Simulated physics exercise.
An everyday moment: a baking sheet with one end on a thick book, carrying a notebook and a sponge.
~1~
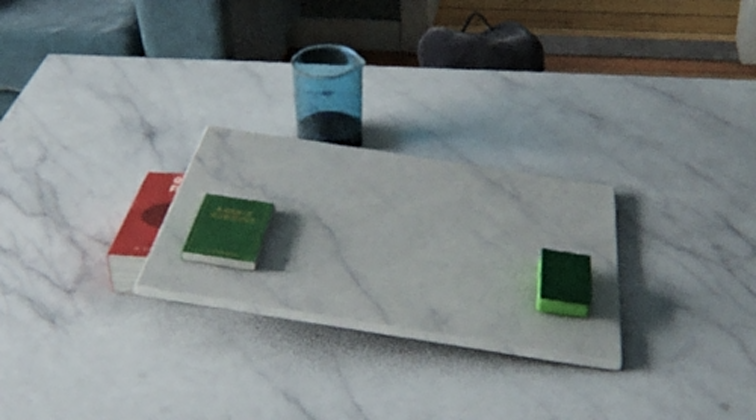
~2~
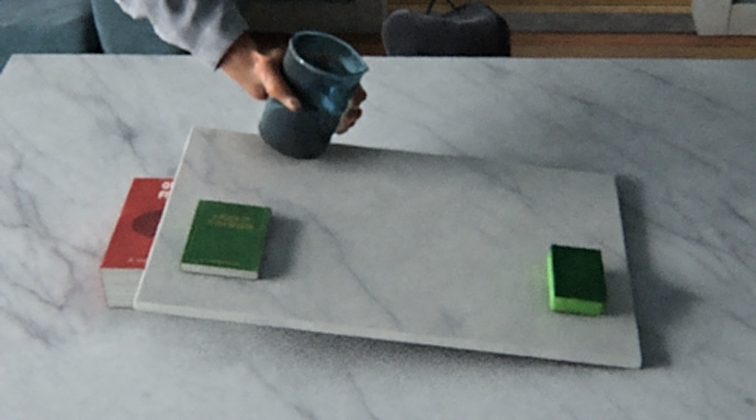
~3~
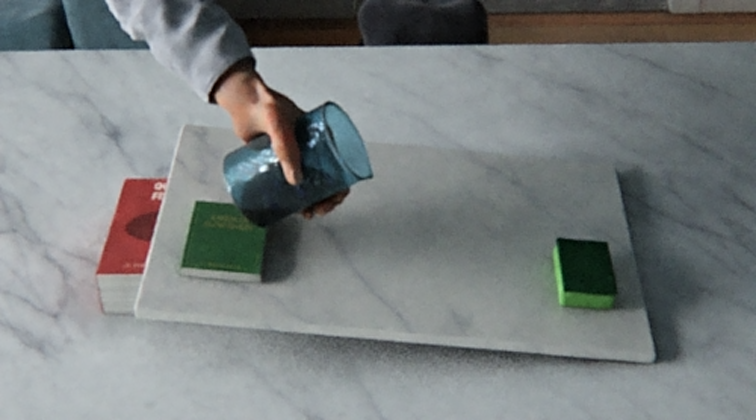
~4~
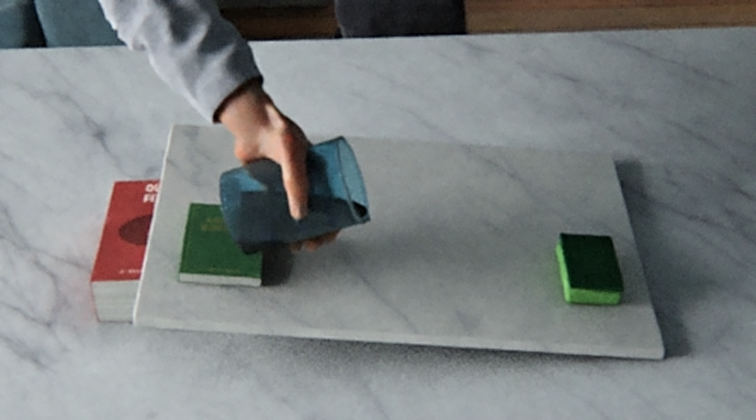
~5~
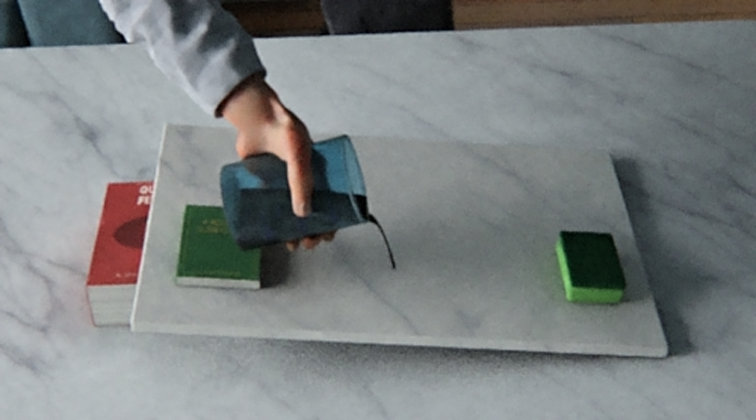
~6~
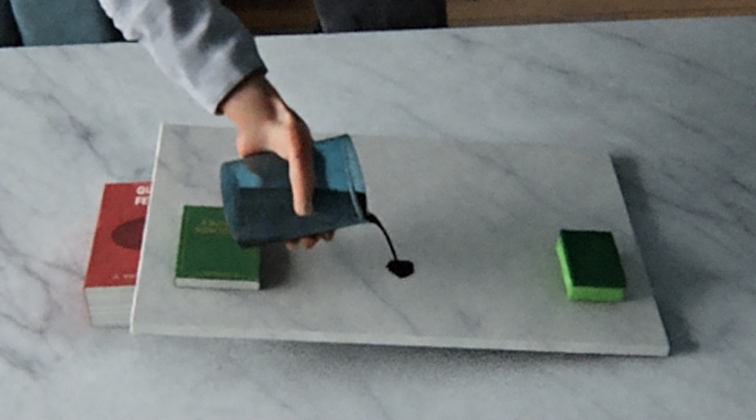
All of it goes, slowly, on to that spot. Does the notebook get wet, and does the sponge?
The notebook escapes and the sponge is reached.
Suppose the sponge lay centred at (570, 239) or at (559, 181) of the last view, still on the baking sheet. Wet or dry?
One: It ends up in the puddle. Two: It escapes.
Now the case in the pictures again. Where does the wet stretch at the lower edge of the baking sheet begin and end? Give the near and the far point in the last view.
Near limit (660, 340), far limit (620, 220).
Soon after, it runs down to the right; the notebook is dry; the sponge is wet.
Later, it runs down to the right and off the end; the notebook is dry; the sponge is wet.
In the end, it runs down to the right and off the end; the notebook is dry; the sponge is wet.
